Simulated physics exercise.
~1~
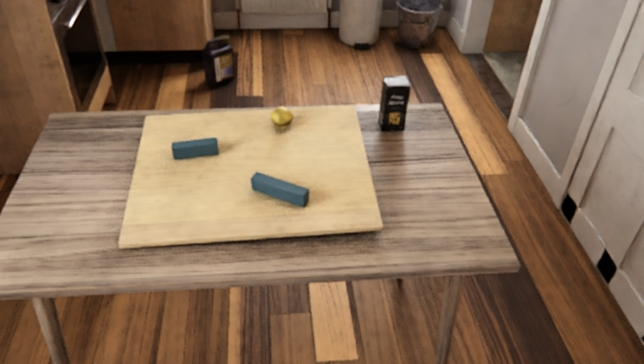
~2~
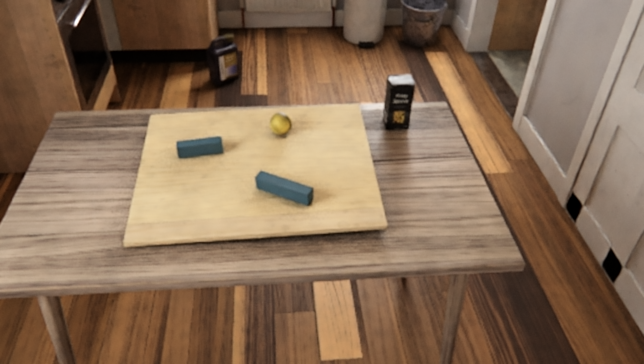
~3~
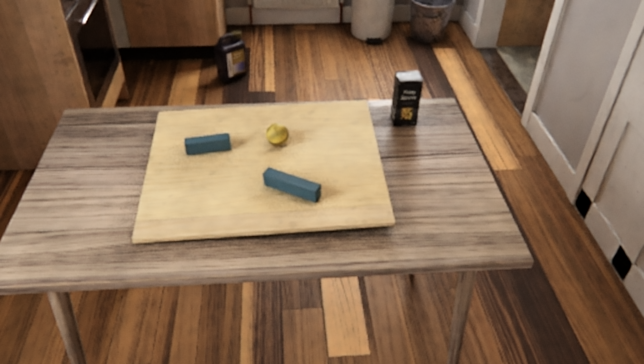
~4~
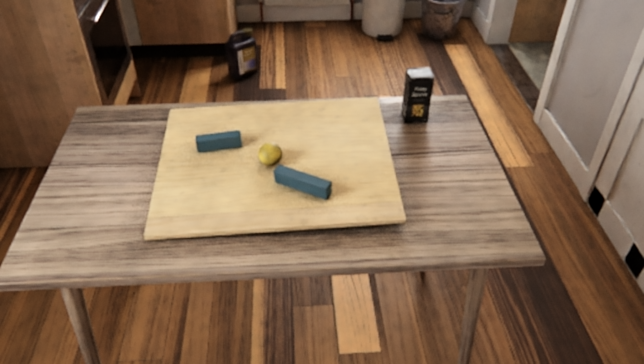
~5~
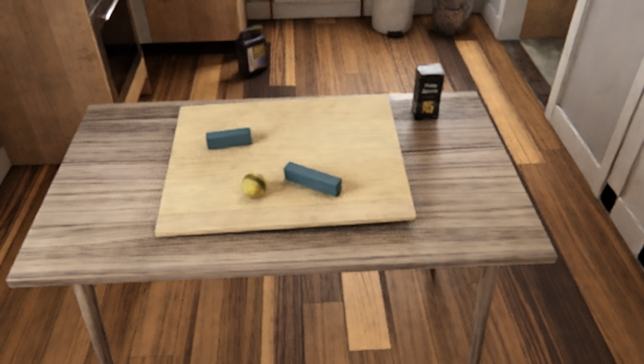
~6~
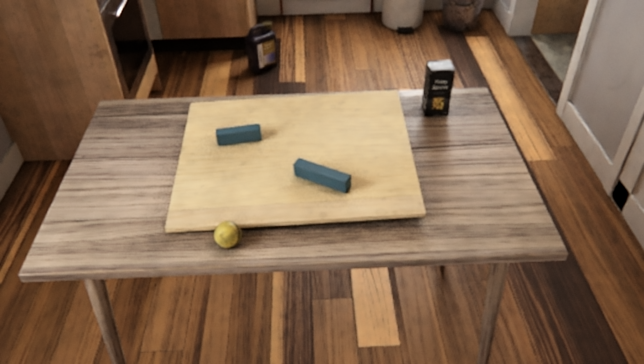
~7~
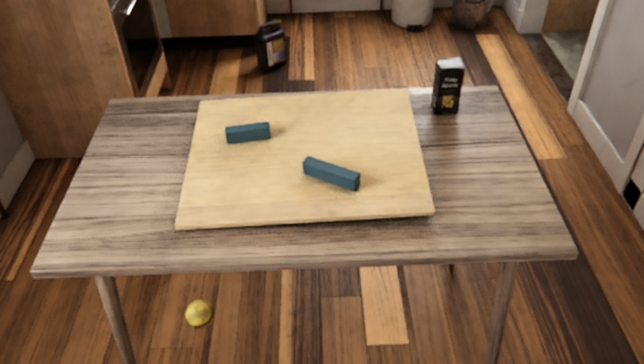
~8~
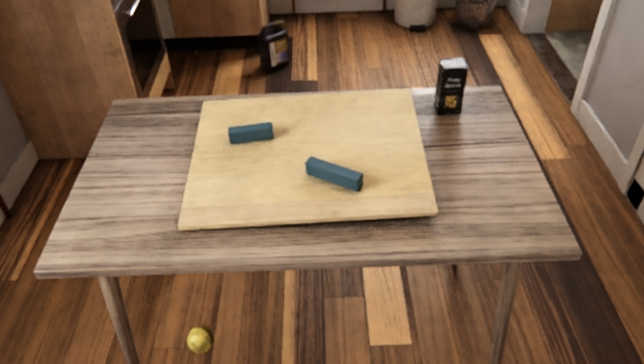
In a kitchen with a wood-plank floor, a pale board lies on a wood-grained table, with two blue blocks fixed on it and a black carton standing near its far right corner. A small yellow ball starts near the board's far edge and rolls toward the viewer, drifting left. It passes through the gap between the blocks, gathering speed, and crosses the board's near edge onto the tabletop. The ball then drops off the front of the table and ends up on the floor below, while the carton stays standing in place.
